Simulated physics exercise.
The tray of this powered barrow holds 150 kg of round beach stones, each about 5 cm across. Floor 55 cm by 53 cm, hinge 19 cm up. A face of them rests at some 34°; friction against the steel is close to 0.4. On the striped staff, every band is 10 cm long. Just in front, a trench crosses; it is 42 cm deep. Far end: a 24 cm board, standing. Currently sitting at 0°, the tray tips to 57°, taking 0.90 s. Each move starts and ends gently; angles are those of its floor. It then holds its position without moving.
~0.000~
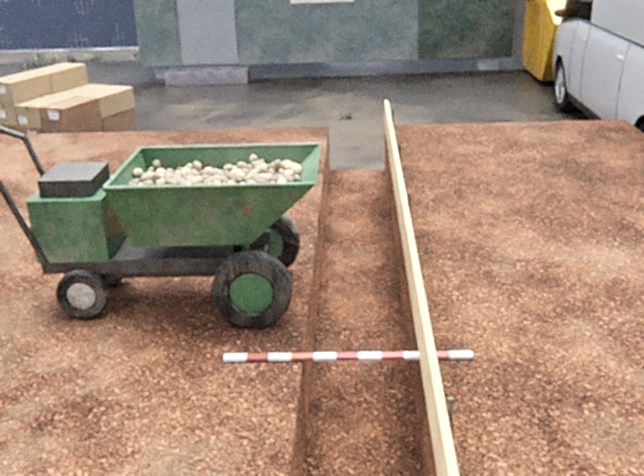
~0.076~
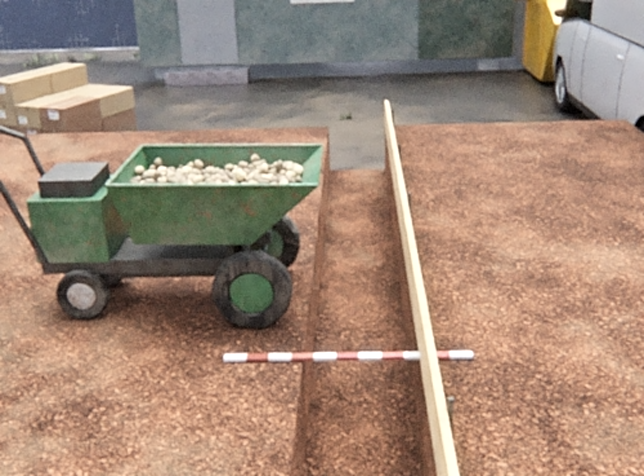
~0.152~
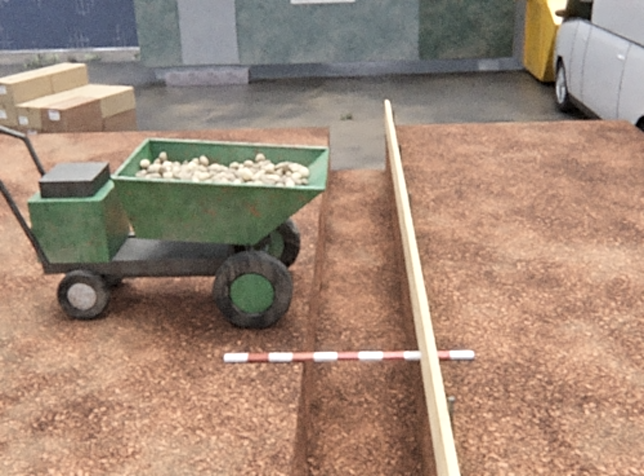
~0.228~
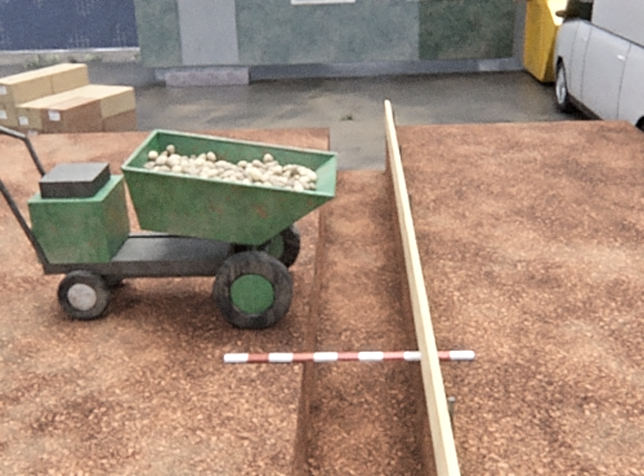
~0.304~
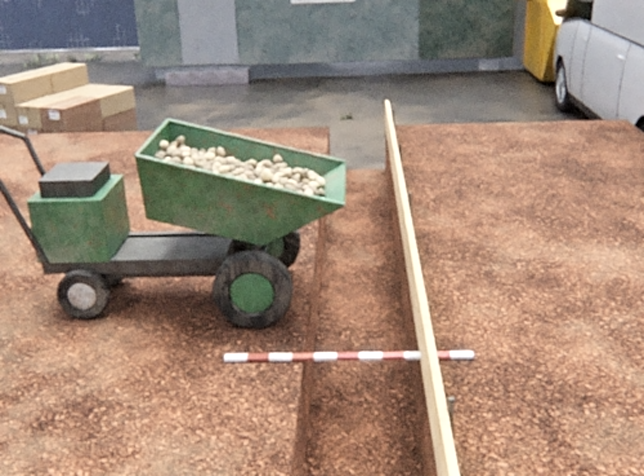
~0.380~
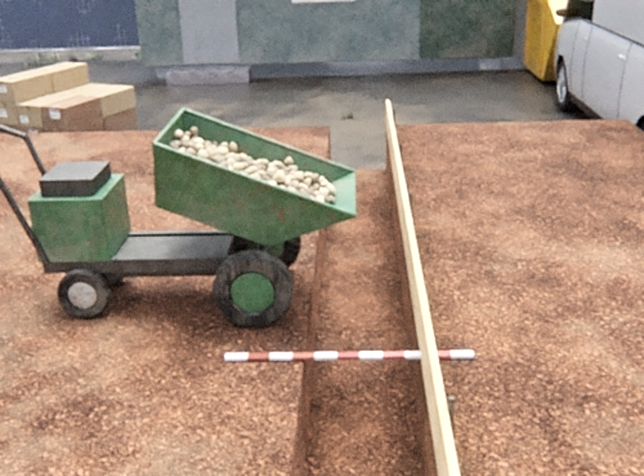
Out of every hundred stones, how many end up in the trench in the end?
Around 80 in every hundred.
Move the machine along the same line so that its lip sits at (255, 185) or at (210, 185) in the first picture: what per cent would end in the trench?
From the first spot near 100, from the second near 100 per cent.
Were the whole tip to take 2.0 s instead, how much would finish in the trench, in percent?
Near 90 per cent.
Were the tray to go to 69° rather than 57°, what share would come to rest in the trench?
In that case some 95 per cent.
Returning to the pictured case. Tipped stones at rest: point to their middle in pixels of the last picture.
In the last view, about (389, 351).
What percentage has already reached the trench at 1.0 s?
15 per cent, give or take.
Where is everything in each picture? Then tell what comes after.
The tray is at 0°, its lip at (315, 184); the top of the load is at (243, 169), in the first frame.
Lip at (317, 186), floor tilted 1°, highest stones at (241, 168); the stones move at 0.2 m/s on average, in the second frame.
Lip at (324, 190), floor tilted 4°, highest stones at (199, 168); the stones move at 0.4 m/s on average, in the third frame.
Lip at (334, 197), floor tilted 9°, highest stones at (174, 162); the stones move at 0.6 m/s on average, in the fourth frame.
The tray is at 15°, its lip at (344, 205); the top of the load is at (172, 152); the stones move at 0.7 m/s on average, in the fifth frame.
The tray is at 22°, its lip at (356, 216); the top of the load is at (184, 141); the stones move at 0.8 m/s on average, in the sixth frame.
After 0.7 s the floor is at 48°; 100 % in the tray; the foremost stones are at (368, 239).
After 1.0 s the floor is at 57°; 86 % in the tray, 13 % in the trench, 1 % past the trench; the foremost stones are at (420, 248).
After 1.4 s the floor is at 57°; 48 % in the tray, 35 % in the trench, 17 % past the trench; the foremost stones are at (527, 295).
After 3.3 s the floor is at 57°; 0 % in the tray, 80 % in the trench, 20 % past the trench; the foremost stones are at (617, 289).
